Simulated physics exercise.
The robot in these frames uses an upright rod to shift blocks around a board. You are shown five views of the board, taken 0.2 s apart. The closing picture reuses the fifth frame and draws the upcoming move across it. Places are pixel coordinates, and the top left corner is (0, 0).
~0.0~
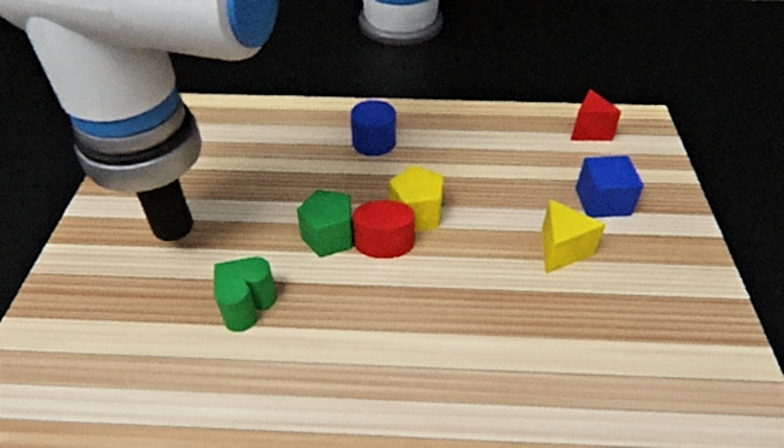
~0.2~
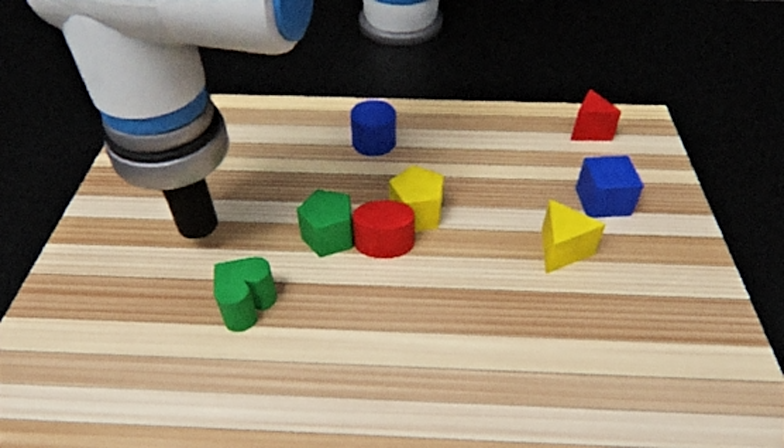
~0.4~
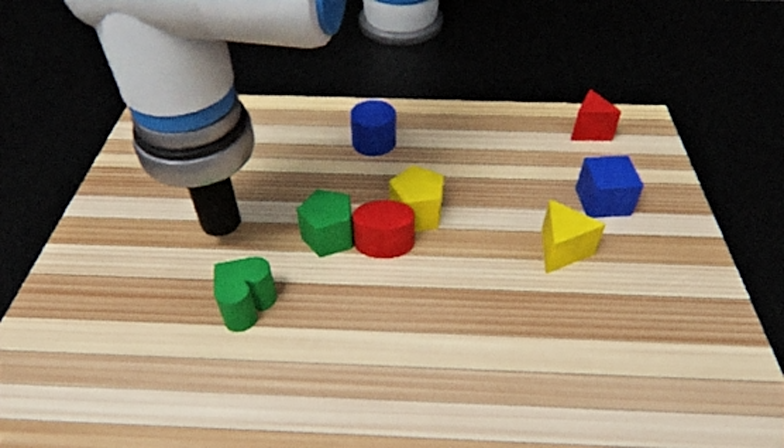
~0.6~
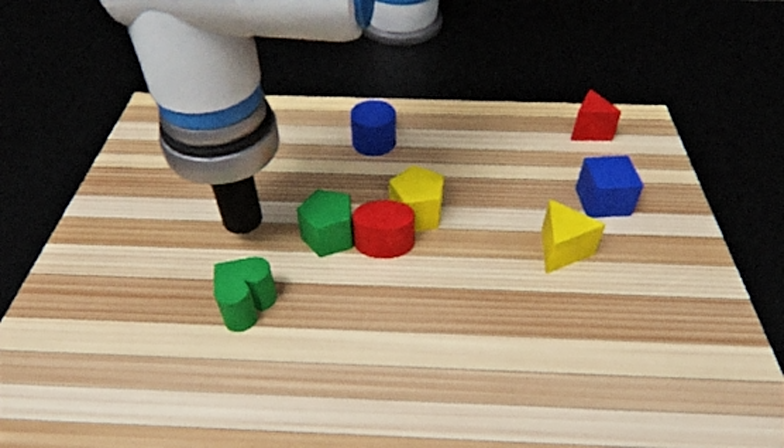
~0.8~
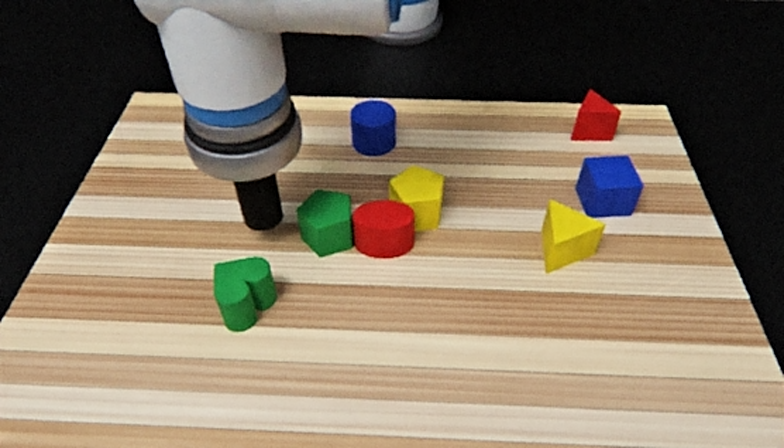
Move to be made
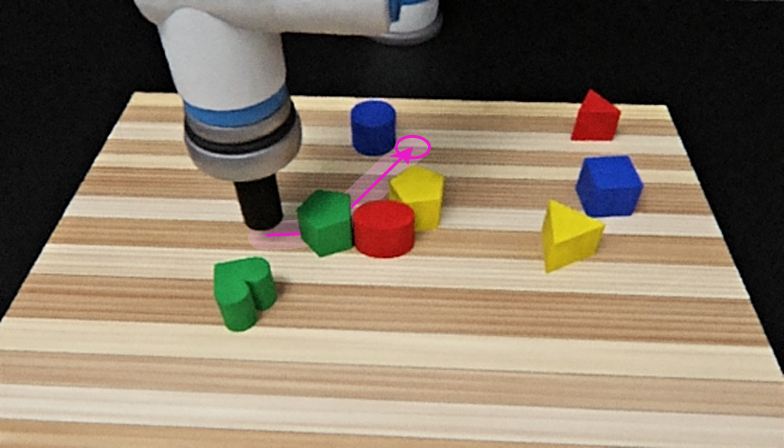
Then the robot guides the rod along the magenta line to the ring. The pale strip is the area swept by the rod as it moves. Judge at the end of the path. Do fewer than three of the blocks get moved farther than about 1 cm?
I expect so.
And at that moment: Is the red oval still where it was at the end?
No, I don't think so.
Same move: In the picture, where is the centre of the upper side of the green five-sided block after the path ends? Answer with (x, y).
The middle of the upper face of the green five-sided block will lie at about (371, 208) in the picture.
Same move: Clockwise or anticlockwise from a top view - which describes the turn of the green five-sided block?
It spins clockwise.
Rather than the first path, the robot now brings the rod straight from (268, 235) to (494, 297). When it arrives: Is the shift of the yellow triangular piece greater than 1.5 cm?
No, that is not how it ends up.
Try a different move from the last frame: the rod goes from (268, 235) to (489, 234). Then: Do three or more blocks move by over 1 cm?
Answer: Yes.
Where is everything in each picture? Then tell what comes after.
In the first frame, rod tip (173, 227); block tops, green five-sided block (326, 207); blue disc (373, 112); red oval (384, 214); yellow five-sided block (418, 184).
In the second frame, rod (198, 225); blocks unchanged.
In the third frame, rod (221, 223); blocks unchanged.
In the fourth frame, rod (243, 220); blocks unchanged.
In the fifth frame, rod (264, 217); green five-sided block (326, 207); blue disc (373, 112); red oval (384, 214); yellow five-sided block (418, 184).
Path on the board, from (268, 235) by way of (335, 221) and (377, 182) to (413, 147).
The first path, step by step. One third of the way, rod (334, 203); green five-sided block (369, 211), turned 55° clockwise; red oval (418, 224), turned 35° anticlockwise.
Two thirds of the way, rod (377, 164); green five-sided block (371, 208), turned 70° clockwise; red oval (419, 225), turned 35° anticlockwise.
At the end, rod (413, 129); green five-sided block (371, 208), turned 70° clockwise; blue disc (374, 109); red oval (419, 225), turned 35° anticlockwise; yellow five-sided block in place.
